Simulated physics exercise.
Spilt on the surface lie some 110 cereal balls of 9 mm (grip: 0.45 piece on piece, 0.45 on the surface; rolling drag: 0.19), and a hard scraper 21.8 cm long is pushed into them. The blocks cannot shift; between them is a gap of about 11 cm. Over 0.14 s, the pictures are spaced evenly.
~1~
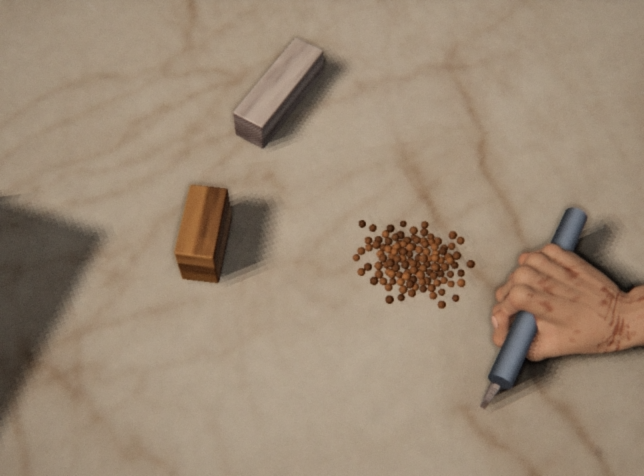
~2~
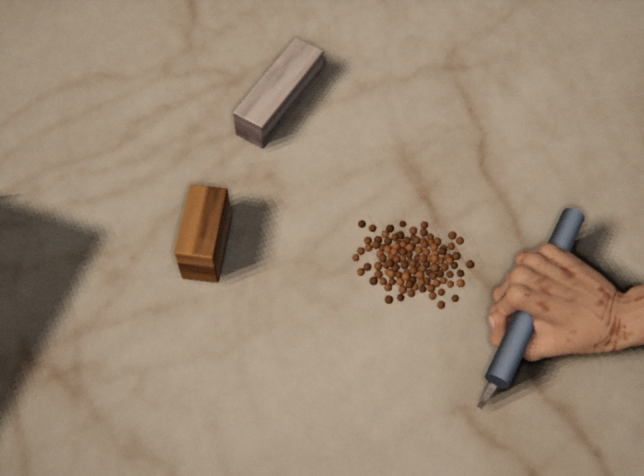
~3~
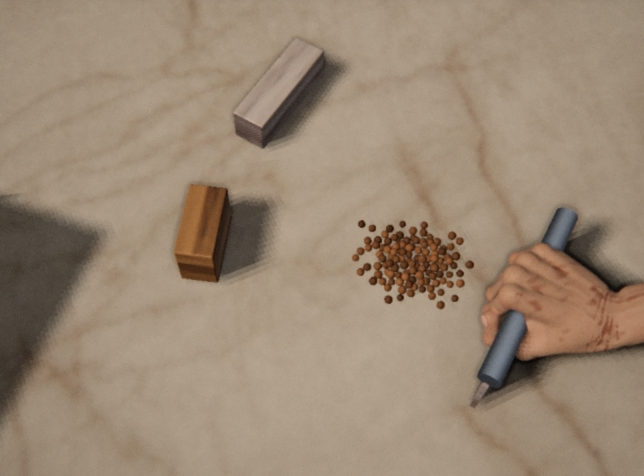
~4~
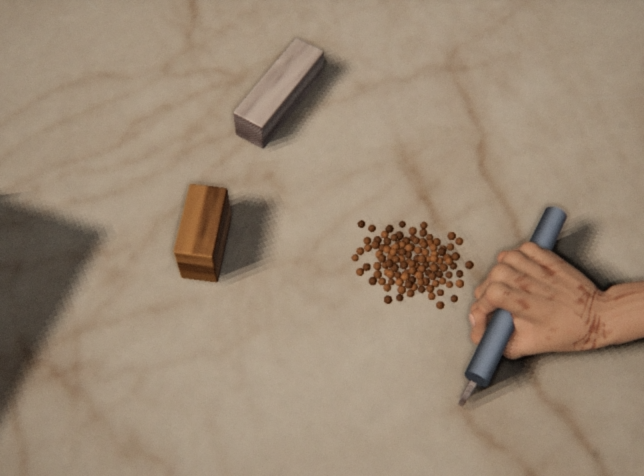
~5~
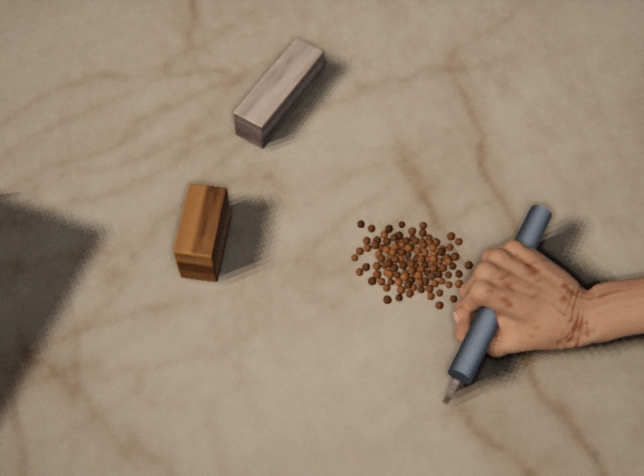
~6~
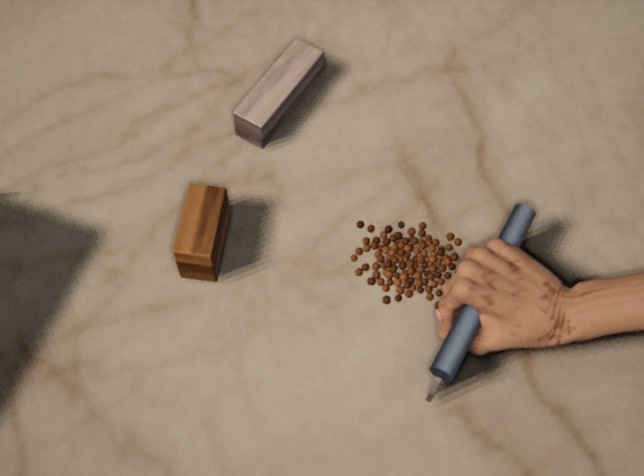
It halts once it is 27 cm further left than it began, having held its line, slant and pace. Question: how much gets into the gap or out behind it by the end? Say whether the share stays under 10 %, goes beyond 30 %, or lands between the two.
My guess is the gap count lands in the bottom band.
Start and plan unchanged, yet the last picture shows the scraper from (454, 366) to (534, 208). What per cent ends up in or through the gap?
In or through the gap - 0 %.
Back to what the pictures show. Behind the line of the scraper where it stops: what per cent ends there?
I'd put it close to 15 per cent.
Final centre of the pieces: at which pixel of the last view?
About (268, 226).
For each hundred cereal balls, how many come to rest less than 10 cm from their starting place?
Close to 10 per cent finishes that near its start.
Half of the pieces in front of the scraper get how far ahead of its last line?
Distance: Approx. 4 cm.
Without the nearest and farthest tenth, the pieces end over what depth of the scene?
That comes to about 14 cm.
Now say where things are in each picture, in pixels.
Scraper from (495, 389) to (570, 225); moved 0.0 cm; 0 pieces shifted; middle of the spill at (413, 263); block at (202, 220); block at (280, 81), in the first picture.
Scraper from (492, 389) to (568, 225); moved 0.2 cm; 0 pieces shifted; middle of the spill at (413, 264), in the second picture.
Scraper from (484, 388) to (561, 225); moved 0.9 cm; 0 pieces shifted; middle of the spill at (412, 264), in the third picture.
Scraper from (472, 386) to (550, 224); moved 2.0 cm; 0 pieces shifted; middle of the spill at (412, 264), in the fourth picture.
Scraper from (455, 384) to (536, 222); moved 3.5 cm; 0 pieces shifted; middle of the spill at (411, 264), in the fifth picture.
Scraper from (437, 382) to (520, 221); moved 5.1 cm; 0 pieces shifted; middle of the spill at (411, 264); block at (200, 219); block at (280, 81), in the sixth picture.
Then, 0.22 s after the last picture, scraper 18 cm from its start, spill 13 cm wide; held up before the blocks 100 %.
Then, 0.44 s after the last picture, scraper 28 cm from its start, spill 16 cm wide; held up before the blocks 100 %.
Then, 0.63 s after the last picture, scraper 28 cm from its start, spill 17 cm wide; held up before the blocks 95 %.
In the end, in or through the gap 0 %, round the near block 0 %, round the far block 0 %, held up before the blocks 95 %.
